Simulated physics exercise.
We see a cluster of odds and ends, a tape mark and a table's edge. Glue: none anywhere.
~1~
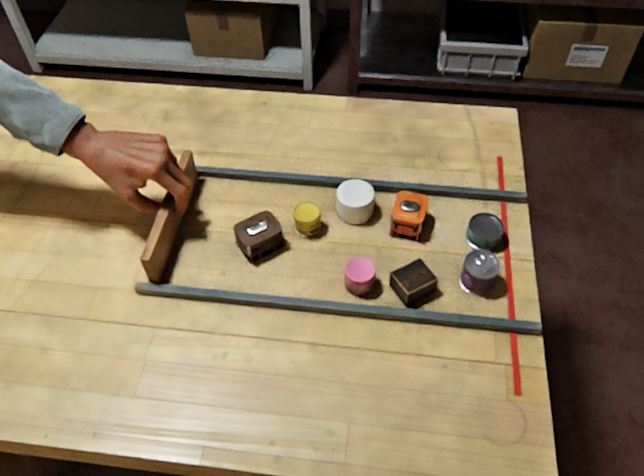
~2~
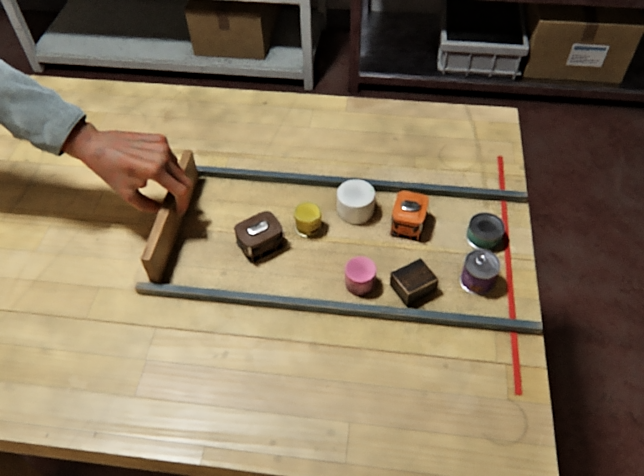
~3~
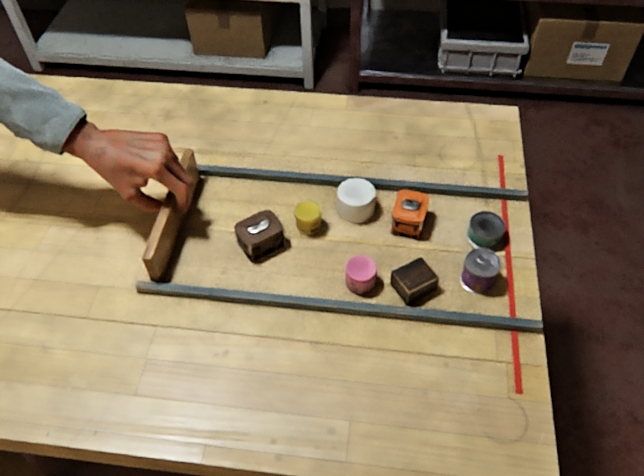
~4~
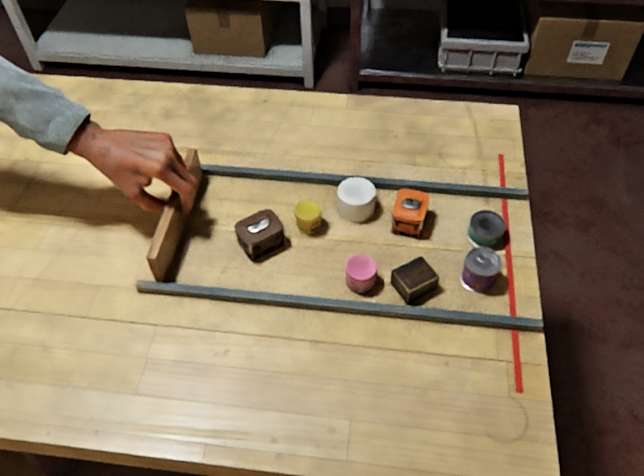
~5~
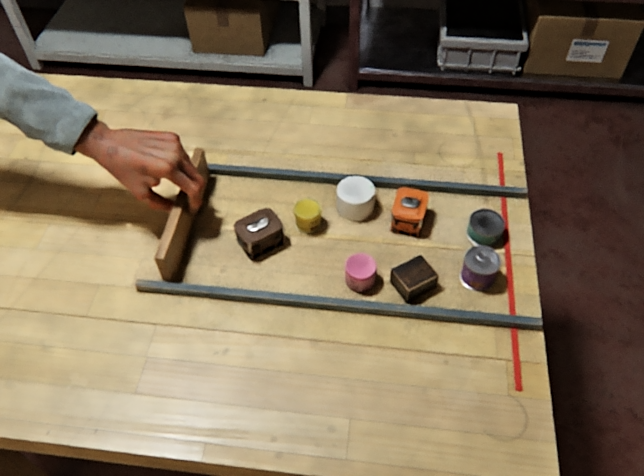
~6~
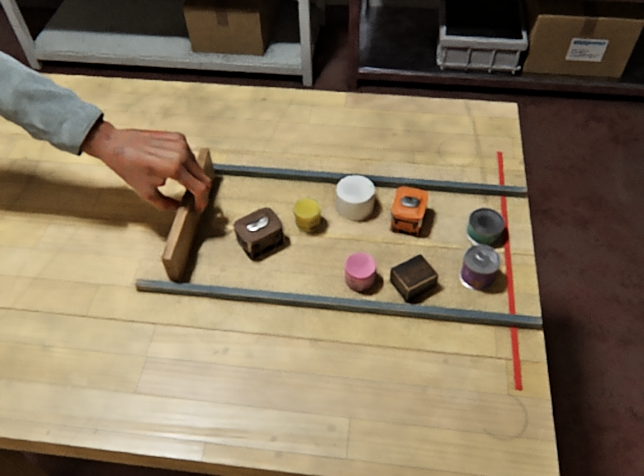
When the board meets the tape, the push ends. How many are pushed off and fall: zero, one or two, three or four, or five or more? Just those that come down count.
After that push a few more than two come off the table, three or four.
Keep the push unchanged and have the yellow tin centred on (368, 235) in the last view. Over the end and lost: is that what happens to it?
Well, this time it drops away.
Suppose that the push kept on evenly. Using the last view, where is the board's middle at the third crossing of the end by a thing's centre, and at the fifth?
Near (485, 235) first, near (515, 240) second.
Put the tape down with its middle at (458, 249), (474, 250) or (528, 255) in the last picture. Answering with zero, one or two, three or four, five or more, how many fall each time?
Either one or two; one to two; more than four.
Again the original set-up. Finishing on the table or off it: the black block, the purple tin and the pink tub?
I reckon the black block takes a fall, the purple tin takes a fall and the pink tub is still there.
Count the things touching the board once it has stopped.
4 in contact.
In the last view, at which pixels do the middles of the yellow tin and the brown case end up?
Same order as the question: First (522, 228), second (528, 256).
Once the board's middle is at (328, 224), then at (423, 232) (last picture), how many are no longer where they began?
So 3, and at the other place 8.
A little later, none off yet; turquoise tin at rest near (485, 227); purple tin at rest near (479, 268); black block at rest near (414, 278).
Next, none off yet; turquoise tin at rest near (485, 227); purple tin at rest near (479, 268); black block moving near (420, 278).
Later still, none off yet; turquoise tin shifted about its own width near (528, 234); purple tin shifted about its own width near (532, 268); black block shifted well along near (500, 285).
When it is over, the number that fall off is three or four; down, orange case, black block, purple tin and turquoise tin.
